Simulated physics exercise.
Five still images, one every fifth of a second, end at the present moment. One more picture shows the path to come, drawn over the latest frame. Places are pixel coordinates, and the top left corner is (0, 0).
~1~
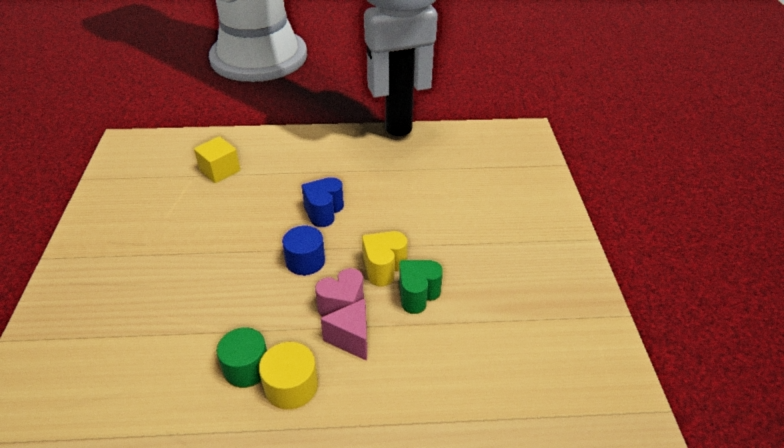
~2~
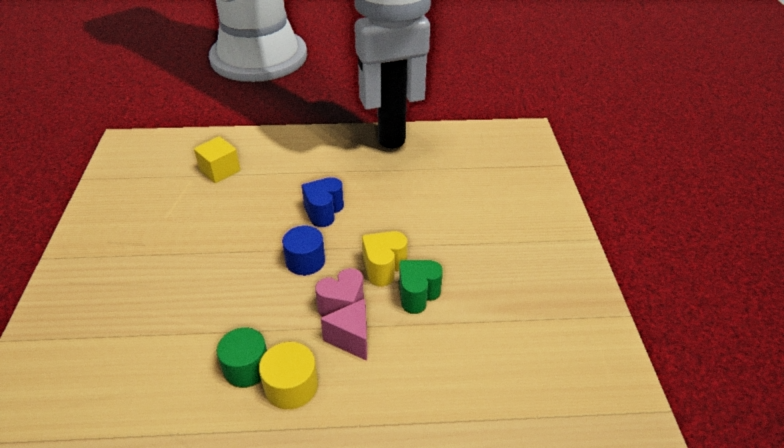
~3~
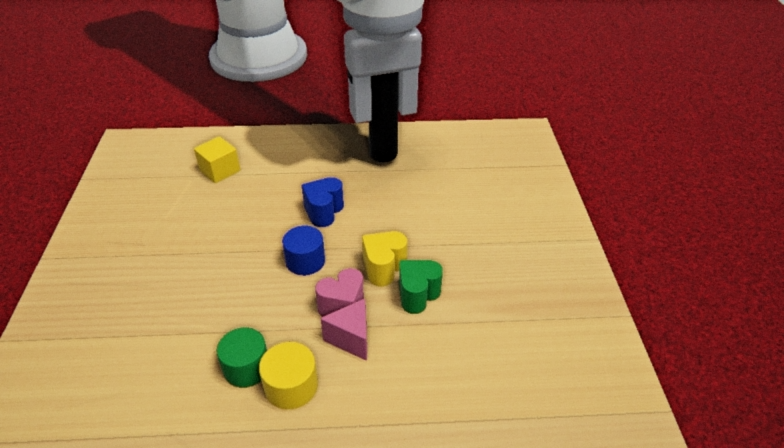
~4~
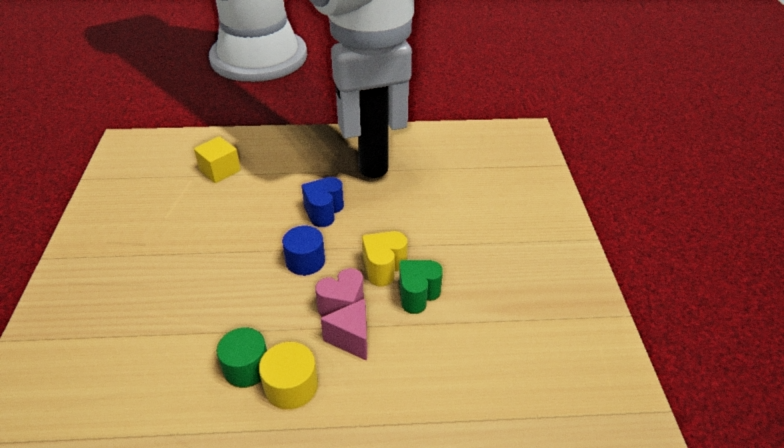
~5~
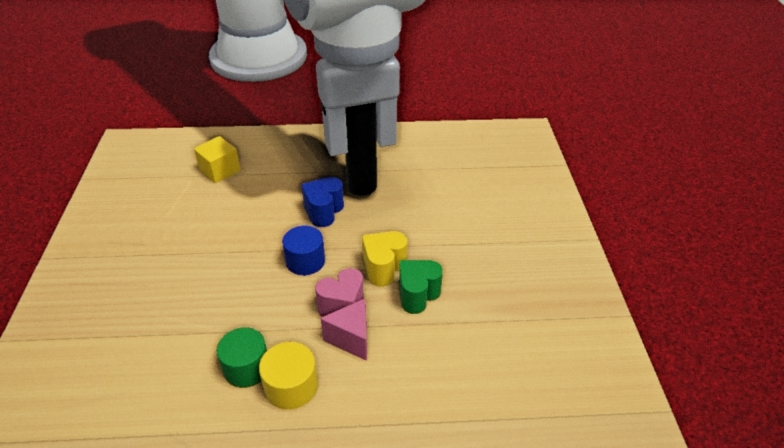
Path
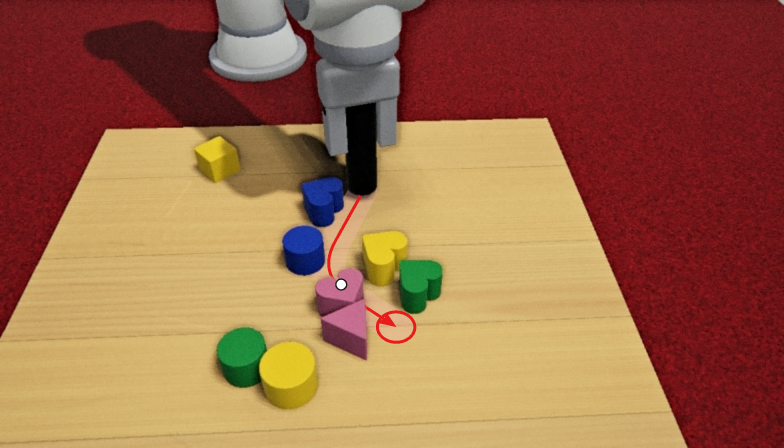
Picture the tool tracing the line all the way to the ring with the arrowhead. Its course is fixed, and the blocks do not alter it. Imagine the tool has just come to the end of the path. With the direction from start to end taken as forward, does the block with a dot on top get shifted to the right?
I'd say no.
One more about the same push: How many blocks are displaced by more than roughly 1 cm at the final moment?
Three or more.
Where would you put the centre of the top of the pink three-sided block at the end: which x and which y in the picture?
By then it is at (350, 356).
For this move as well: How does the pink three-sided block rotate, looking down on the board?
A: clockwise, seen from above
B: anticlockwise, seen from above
Choice A: Clockwise, seen from above.
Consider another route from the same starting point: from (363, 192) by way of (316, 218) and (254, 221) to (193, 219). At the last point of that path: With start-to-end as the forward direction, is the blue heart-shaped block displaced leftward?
In short: Yes.
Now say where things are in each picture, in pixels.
The first frame shows lower end of the tool at (399, 129), tops of blocks, yellow disc at (287, 364), blue disc at (303, 239), blue heart-shaped block at (322, 189), pink heart-shaped block at (341, 285), pink three-sided block at (350, 318).
The second frame shows tool at (392, 141), blocks as before.
The third frame shows tool at (384, 154), blocks as before.
The fourth frame shows tool at (374, 169), blocks as before.
The fifth frame shows tool at (362, 186), yellow disc at (287, 364), blue disc at (303, 239), blue heart-shaped block at (322, 189), pink heart-shaped block at (341, 285), pink three-sided block at (350, 318).
The drawn path runs from (363, 192) by way of (338, 235) and (338, 286) to (396, 327); the dot is on the pink heart-shaped block.
The first path, step by step. One third of the way, tool at (337, 230); blue heart-shaped block at (301, 201), turned 60° clockwise.
Two thirds of the way, tool at (338, 281); blue disc at (288, 253); blue heart-shaped block at (301, 201), turned 60° clockwise; pink heart-shaped block at (344, 290); pink three-sided block at (351, 323).
At the end, tool at (396, 321); yellow disc not moved; blue disc at (288, 253); blue heart-shaped block at (301, 201), turned 60° clockwise; pink heart-shaped block at (369, 325), turned 75° clockwise; pink three-sided block at (350, 356), turned 30° clockwise.
